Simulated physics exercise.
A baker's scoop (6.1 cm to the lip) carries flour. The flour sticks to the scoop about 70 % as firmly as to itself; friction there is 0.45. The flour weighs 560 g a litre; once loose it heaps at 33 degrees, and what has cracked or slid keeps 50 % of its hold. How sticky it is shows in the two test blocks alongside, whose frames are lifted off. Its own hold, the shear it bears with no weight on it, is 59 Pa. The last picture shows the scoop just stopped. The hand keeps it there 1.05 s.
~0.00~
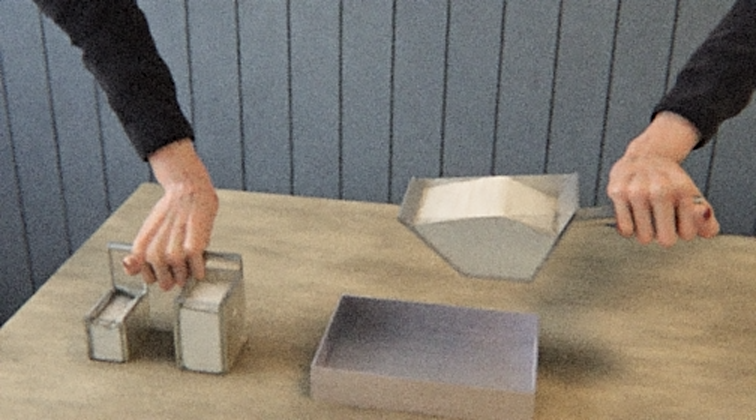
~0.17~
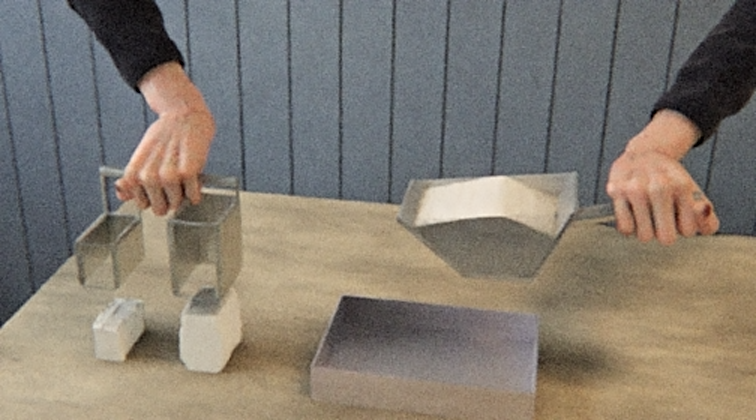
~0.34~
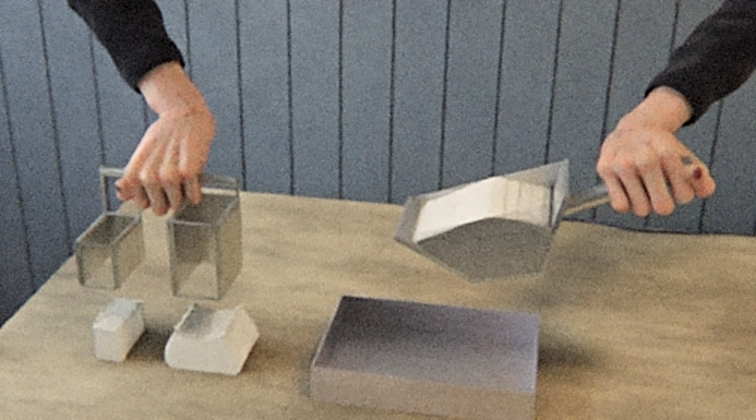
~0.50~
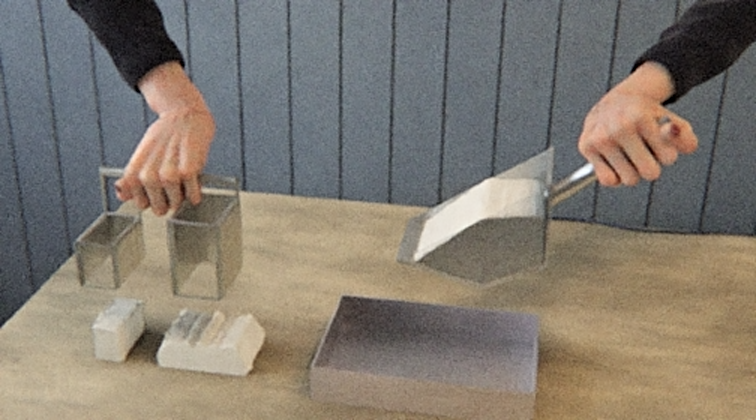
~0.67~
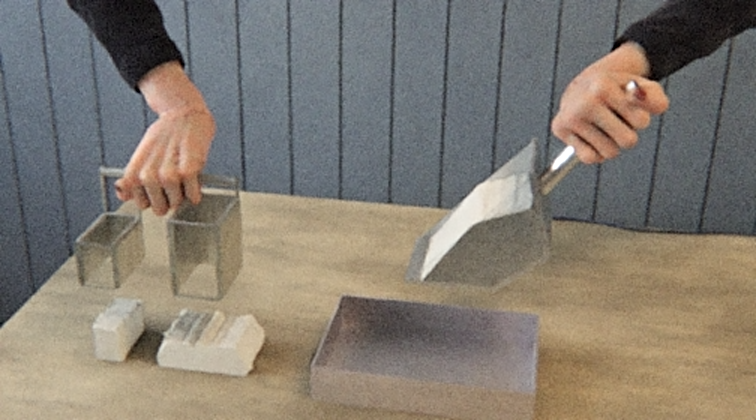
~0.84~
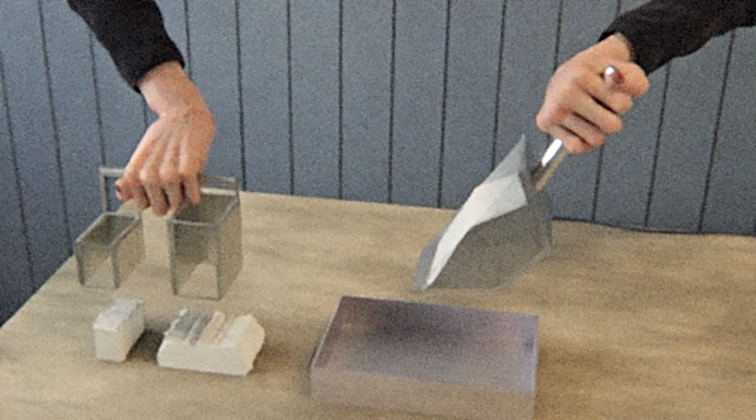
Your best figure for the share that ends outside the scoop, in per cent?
Close to 0 per cent.
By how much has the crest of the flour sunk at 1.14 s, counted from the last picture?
About 0.0 cm.
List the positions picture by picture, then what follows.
The first frame shows lip at (401, 216), tilt 0 degrees; highest point of the flour at (501, 215); test blocks 4.7 cm, 8.6 cm high (left to right).
The second frame shows lip at (401, 218), tilt 1 degrees; highest point of the flour at (495, 215); test blocks 4.7 cm, 7.8 cm high (left to right).
The third frame shows lip at (398, 236), tilt 13 degrees; highest point of the flour at (489, 216); test blocks 4.7 cm, 5.1 cm high (left to right).
The fourth frame shows lip at (399, 258), tilt 26 degrees; highest point of the flour at (534, 217); test blocks 4.7 cm, 4.0 cm high (left to right).
The fifth frame shows lip at (406, 279), tilt 40 degrees; highest point of the flour at (531, 210); test blocks 4.7 cm, 4.0 cm high (left to right).
The sixth frame shows lip at (412, 290), tilt 48 degrees; highest point of the flour at (524, 207); test blocks 4.7 cm, 4.0 cm high (left to right).
By 0.98 s, the scoop is at 48 degrees and 0 % has left it.
By 1.14 s, the scoop is at 48 degrees and 0 % has left it.
By 1.31 s, the scoop is at 48 degrees and 0 % has left it.
By 1.47 s, the scoop is at 48 degrees and 0 % has left it.
By 1.58 s, at the end, the scoop is at 48 degrees and 0 % has left it.
